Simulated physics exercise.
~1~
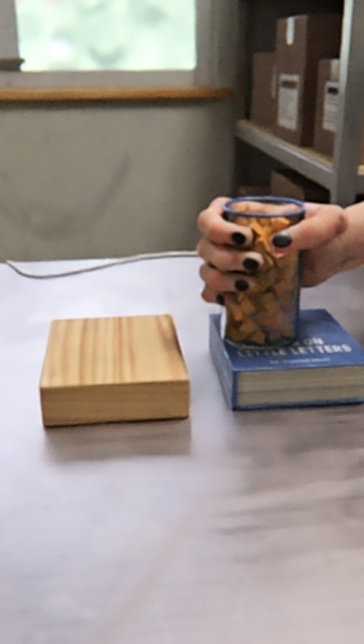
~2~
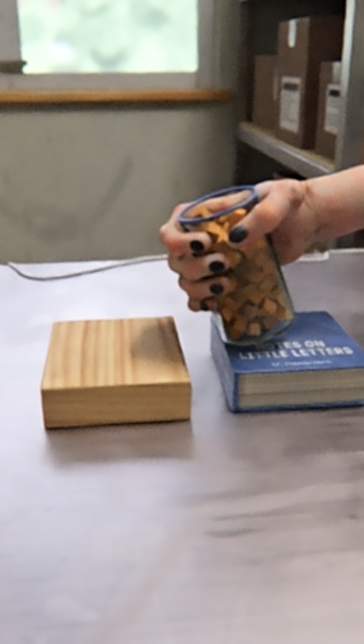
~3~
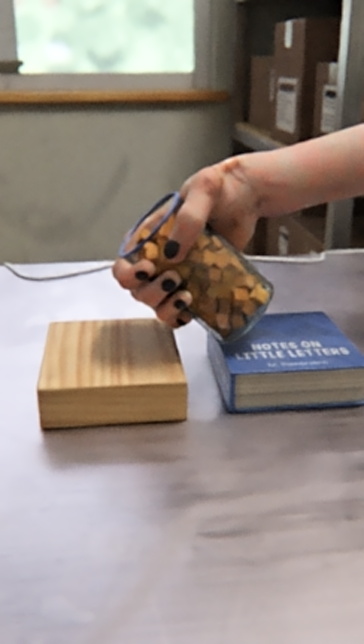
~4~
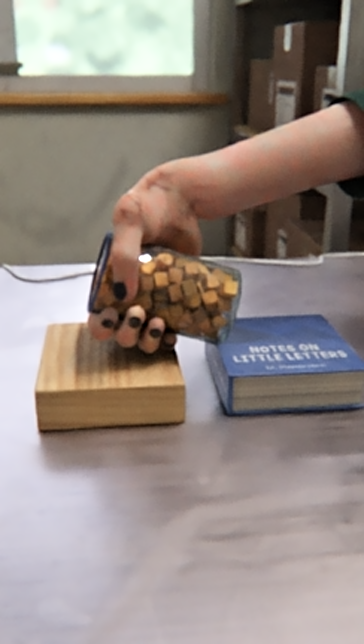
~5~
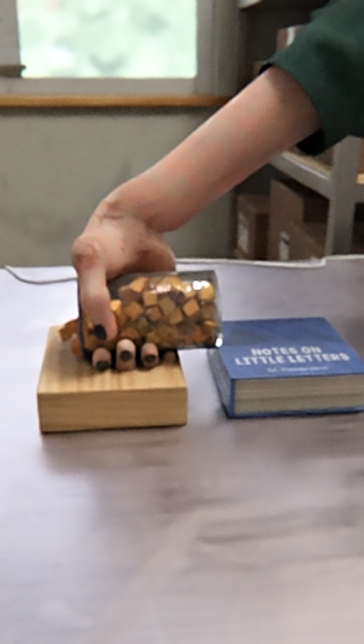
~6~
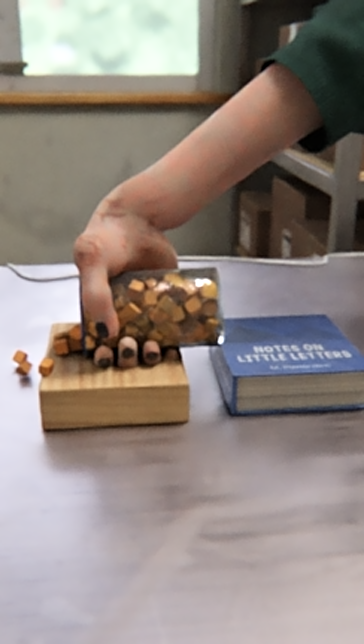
A clear, blue-rimmed glass full of small orange-brown cubes, like croutons, is gripped by a hand with dark nails above a blue book on a pale table. A light wooden block sits to the left, with a window and shelves of boxes behind, all seen from the front by a slightly swaying camera. The hand tips the glass leftward, its contents staying inside as it swings over toward the block. The arm, in a dark green sleeve, lowers it onto its side on the wood. Several cubes spill from the mouth, a few landing left of the block, while most remain inside the held glass.
